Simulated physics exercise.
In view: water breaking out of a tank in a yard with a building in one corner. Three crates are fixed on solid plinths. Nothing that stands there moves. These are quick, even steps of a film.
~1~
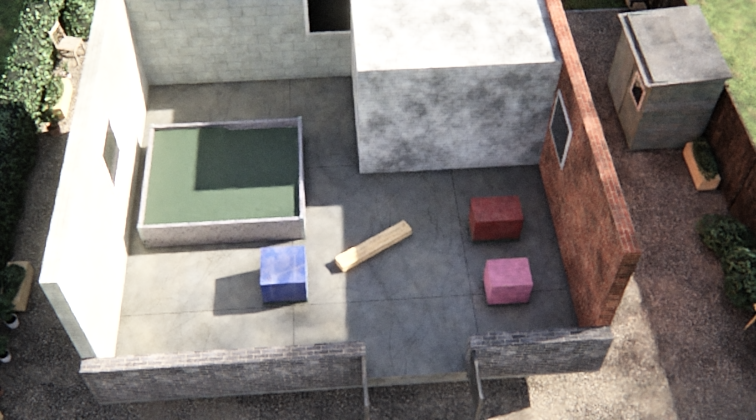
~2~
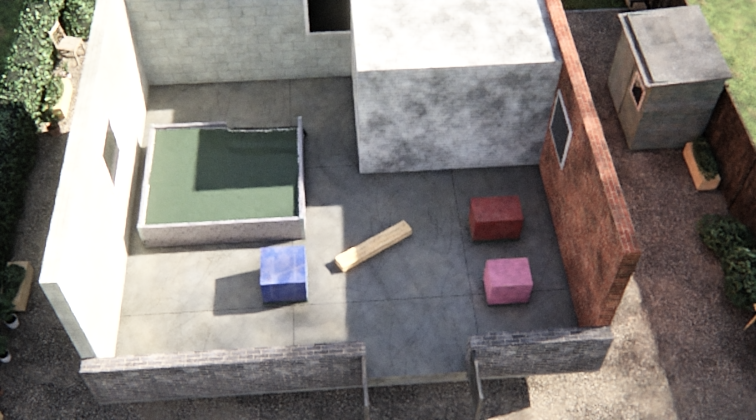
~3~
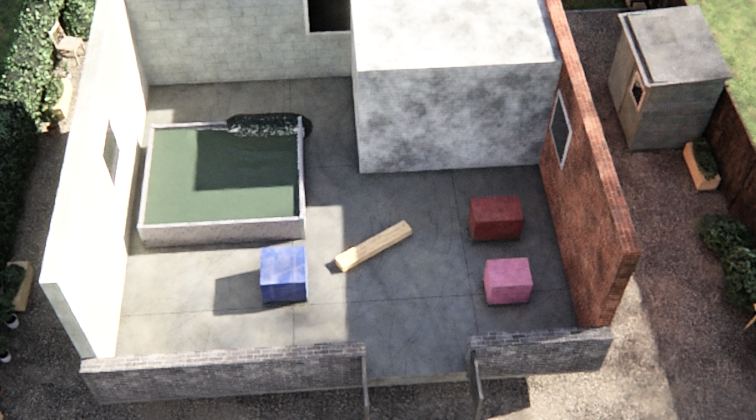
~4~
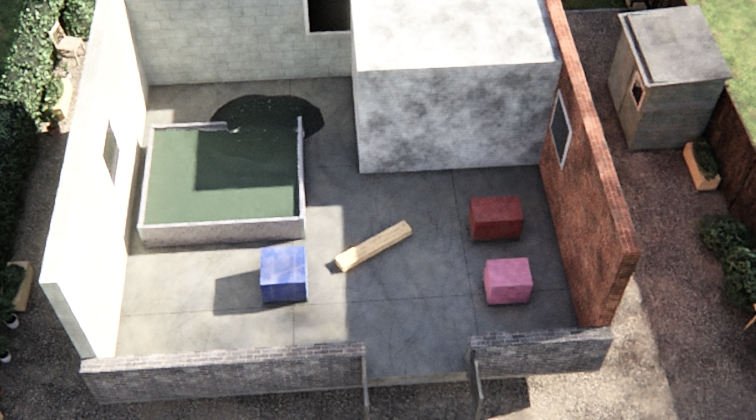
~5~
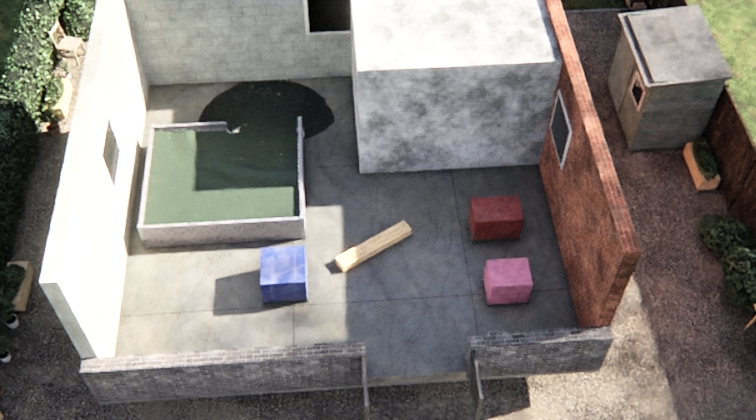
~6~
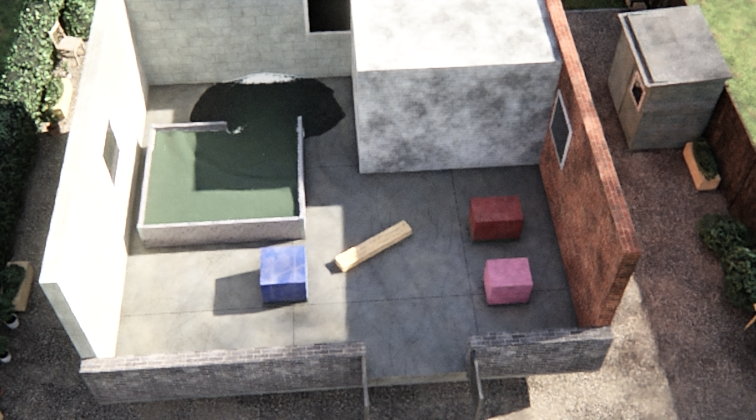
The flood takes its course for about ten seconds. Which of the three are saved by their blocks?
One by one: The pink crate escapes dry; the red crate escapes dry; the blue crate is wetted.
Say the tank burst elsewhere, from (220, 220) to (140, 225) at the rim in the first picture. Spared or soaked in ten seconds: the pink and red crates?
One by one: Pink is soaked; red is topped.
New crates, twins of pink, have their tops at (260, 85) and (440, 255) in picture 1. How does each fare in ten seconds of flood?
As listed: Takes water, escapes it.
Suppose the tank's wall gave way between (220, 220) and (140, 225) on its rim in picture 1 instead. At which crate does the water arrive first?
It is the one in blue.
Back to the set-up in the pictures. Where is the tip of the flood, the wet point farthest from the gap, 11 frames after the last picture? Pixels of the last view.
I would point to (149, 89).
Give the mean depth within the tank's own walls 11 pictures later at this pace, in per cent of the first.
Near 68 in a hundred.
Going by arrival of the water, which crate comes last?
It is the pink-painted one.
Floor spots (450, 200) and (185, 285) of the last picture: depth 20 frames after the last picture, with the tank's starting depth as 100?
In that order: 0 and 0 per cent.
A moment on, water covers 15 % of the floor; the pink crate not reached, the red crate not reached, the blue crate not reached.
Next, water covers 20 % of the floor; the pink crate not reached, the red crate not reached, the blue crate not reached.
Then, water covers 30 % of the floor; the pink crate not reached, the red crate not reached, the blue crate water round its plinth.
Later, water covers 60 % of the floor; the pink crate not reached, the red crate not reached, the blue crate water round its plinth.
In the end, water covers 85 % of the floor; the pink crate stayed above the water, the red crate stayed above the water, the blue crate was topped.
